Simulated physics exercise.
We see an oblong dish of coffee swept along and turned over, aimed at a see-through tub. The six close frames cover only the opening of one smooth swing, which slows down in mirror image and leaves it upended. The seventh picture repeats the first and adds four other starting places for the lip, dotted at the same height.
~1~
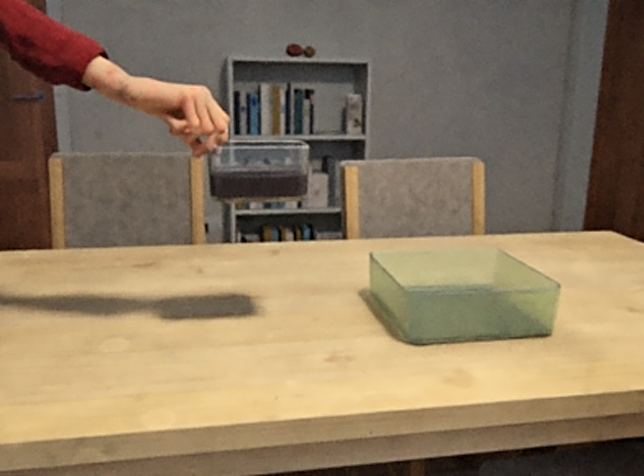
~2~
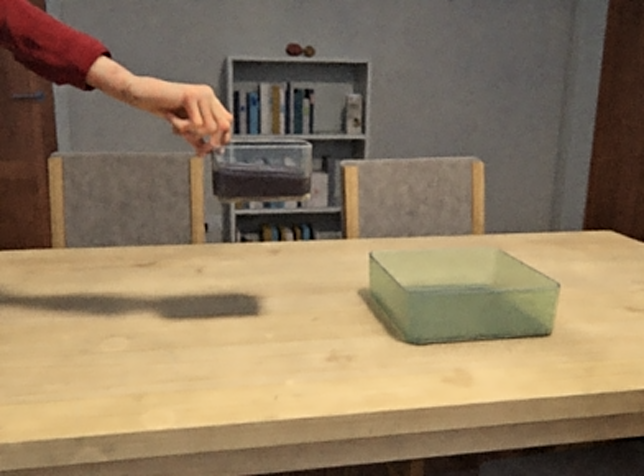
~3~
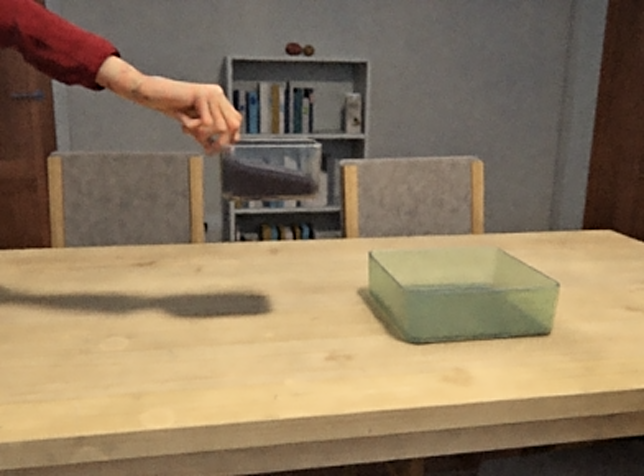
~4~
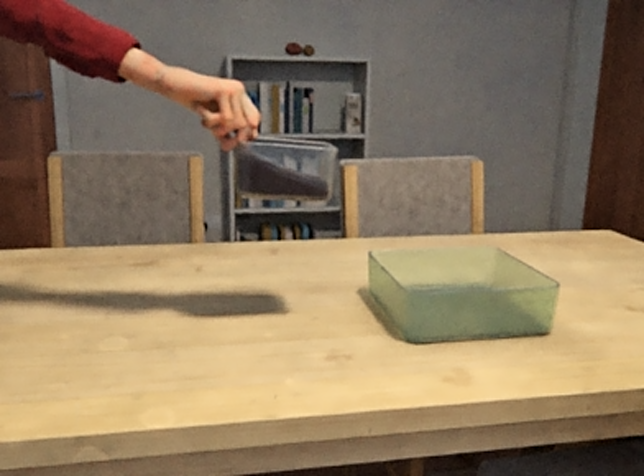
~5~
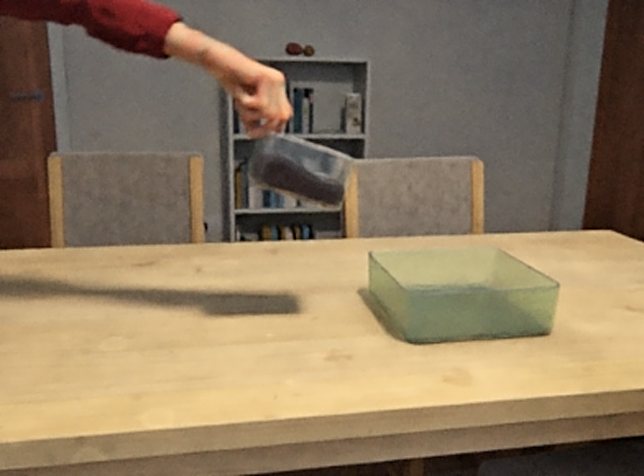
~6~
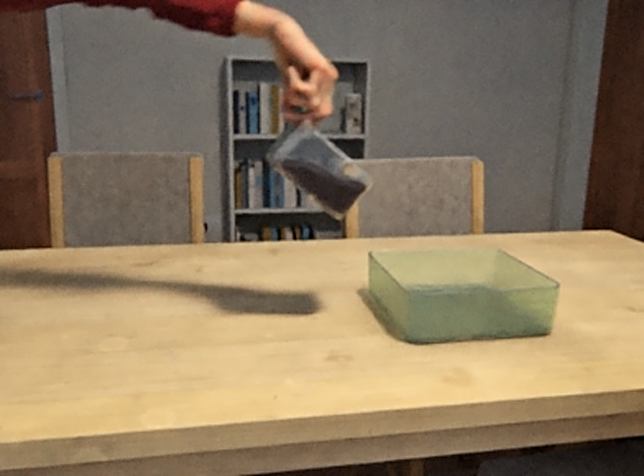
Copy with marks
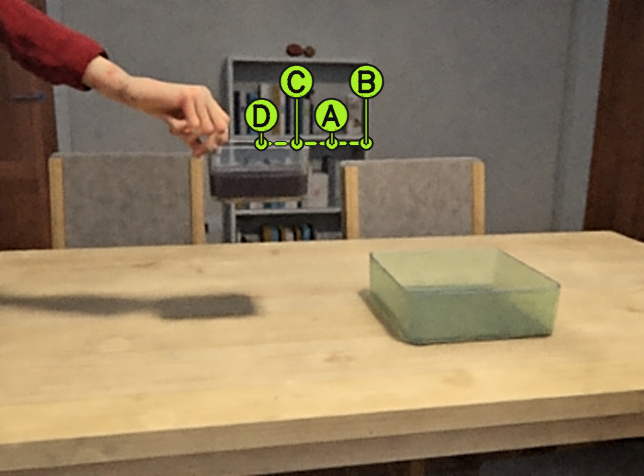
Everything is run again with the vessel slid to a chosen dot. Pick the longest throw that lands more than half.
Spot D just does it.
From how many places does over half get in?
All four.
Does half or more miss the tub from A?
No, that is safe.
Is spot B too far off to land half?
No.
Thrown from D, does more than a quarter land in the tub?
Yes, clearly.
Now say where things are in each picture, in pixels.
The first picture shows upright, lip at (303, 143); tub from (404, 342) to (551, 333); nothing has left yet.
The second picture shows upright, lip at (306, 143); nothing has left yet.
The third picture shows upright, lip at (315, 142); nothing has left yet.
The fourth picture shows tipped about 4°, lip at (331, 145); nothing has left yet.
The fifth picture shows tipped about 19°, lip at (351, 158); nothing has left yet.
The sixth picture shows tipped about 40°, lip at (368, 177); nothing has left yet.
On the marked copy, A at (331, 143); B at (366, 143); C at (296, 143); D at (261, 143).
With A, about 74 % lands in the tub, 3 % falls short and 22 % goes beside or beyond.
With B, about 83 % lands in the tub, 10 % falls short and 8 % goes beside or beyond.
With C, about 69 % lands in the tub, 6 % falls short and 26 % goes beside or beyond.
With D, about 63 % lands in the tub, 19 % falls short and 18 % goes beside or beyond.
